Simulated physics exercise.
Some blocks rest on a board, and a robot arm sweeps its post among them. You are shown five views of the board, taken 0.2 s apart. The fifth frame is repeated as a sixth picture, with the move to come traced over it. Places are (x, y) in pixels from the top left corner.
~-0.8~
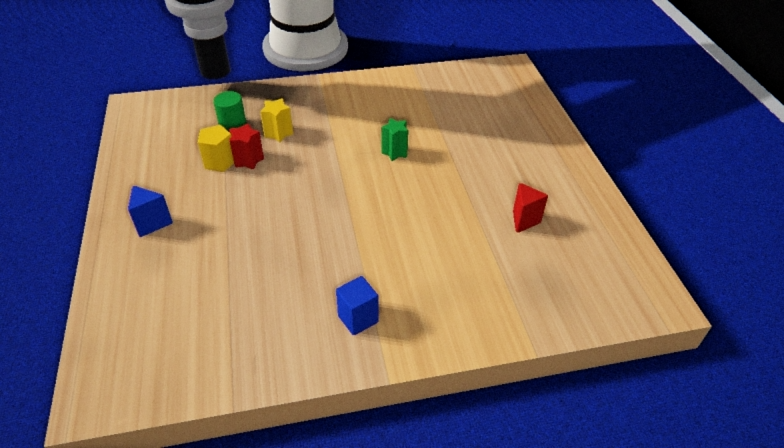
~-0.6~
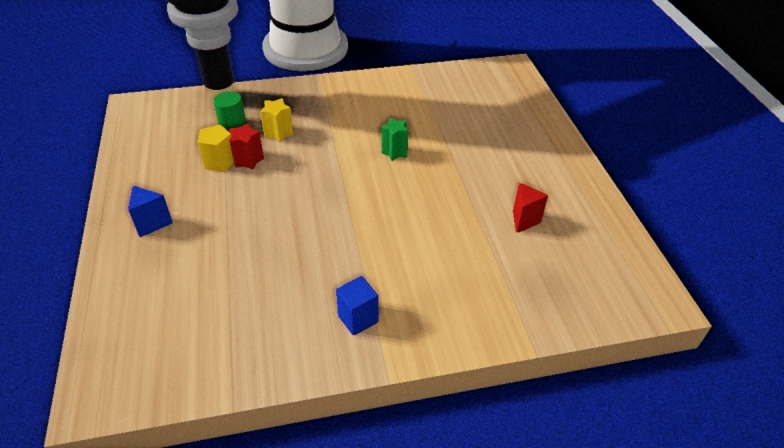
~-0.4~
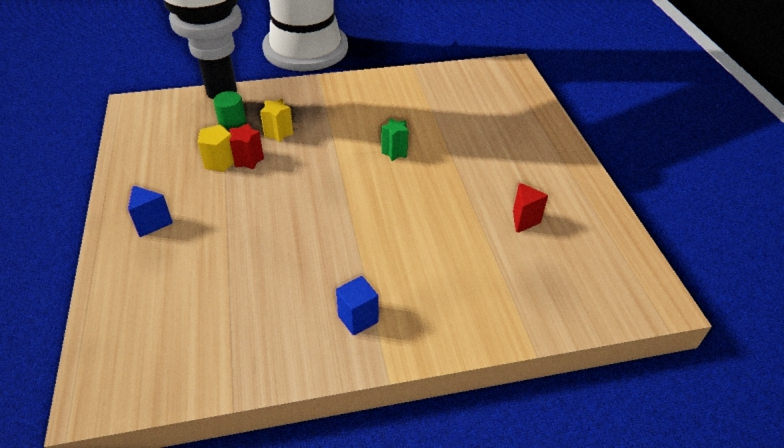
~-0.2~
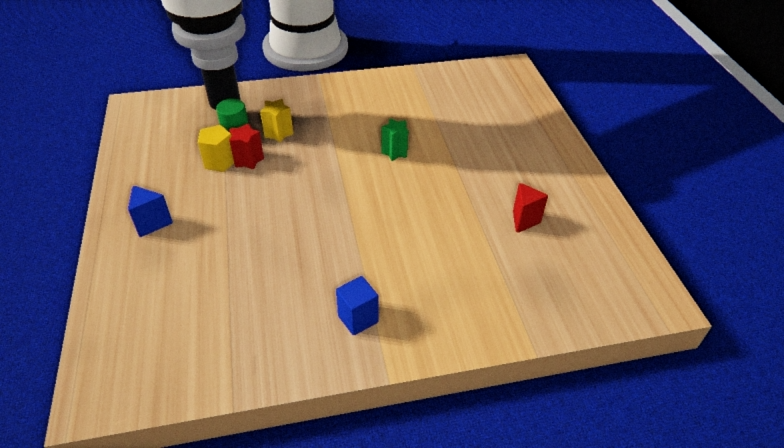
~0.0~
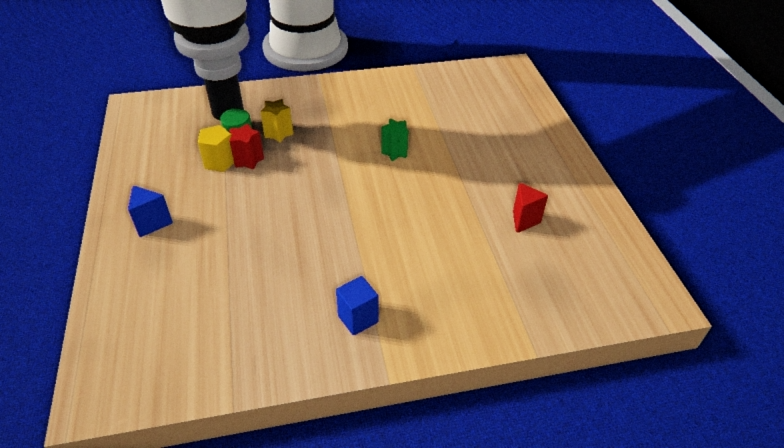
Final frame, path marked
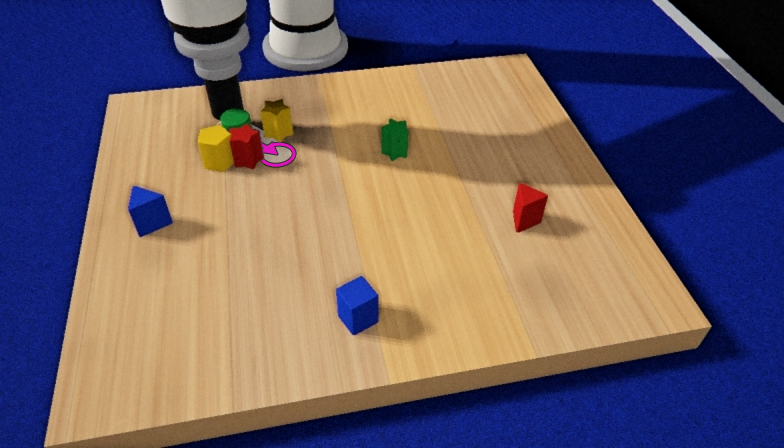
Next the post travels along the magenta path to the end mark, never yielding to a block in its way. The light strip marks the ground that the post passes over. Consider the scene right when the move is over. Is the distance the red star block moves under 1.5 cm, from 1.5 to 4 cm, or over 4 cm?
Its final spot will lie more than 4 cm from the current one.
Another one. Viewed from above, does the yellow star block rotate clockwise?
Answer: No.
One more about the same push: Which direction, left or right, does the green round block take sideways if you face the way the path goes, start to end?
Facing from start to end, it will go to the right.
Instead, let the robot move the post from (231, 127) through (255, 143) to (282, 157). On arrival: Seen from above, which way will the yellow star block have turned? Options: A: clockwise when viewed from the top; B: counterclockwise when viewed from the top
(B)
Drawn move, from (231, 127) directly to (278, 155).
On the path given first. Halfway along, post (252, 125); green round block (253, 132); red star block (248, 149), turned 30° clockwise; yellow star block (278, 107), turned 20° anticlockwise.
At the end, post (275, 140); yellow pentagon still; green round block (267, 147); red star block (247, 161), turned 65° clockwise; yellow star block (285, 110), turned 70° anticlockwise.
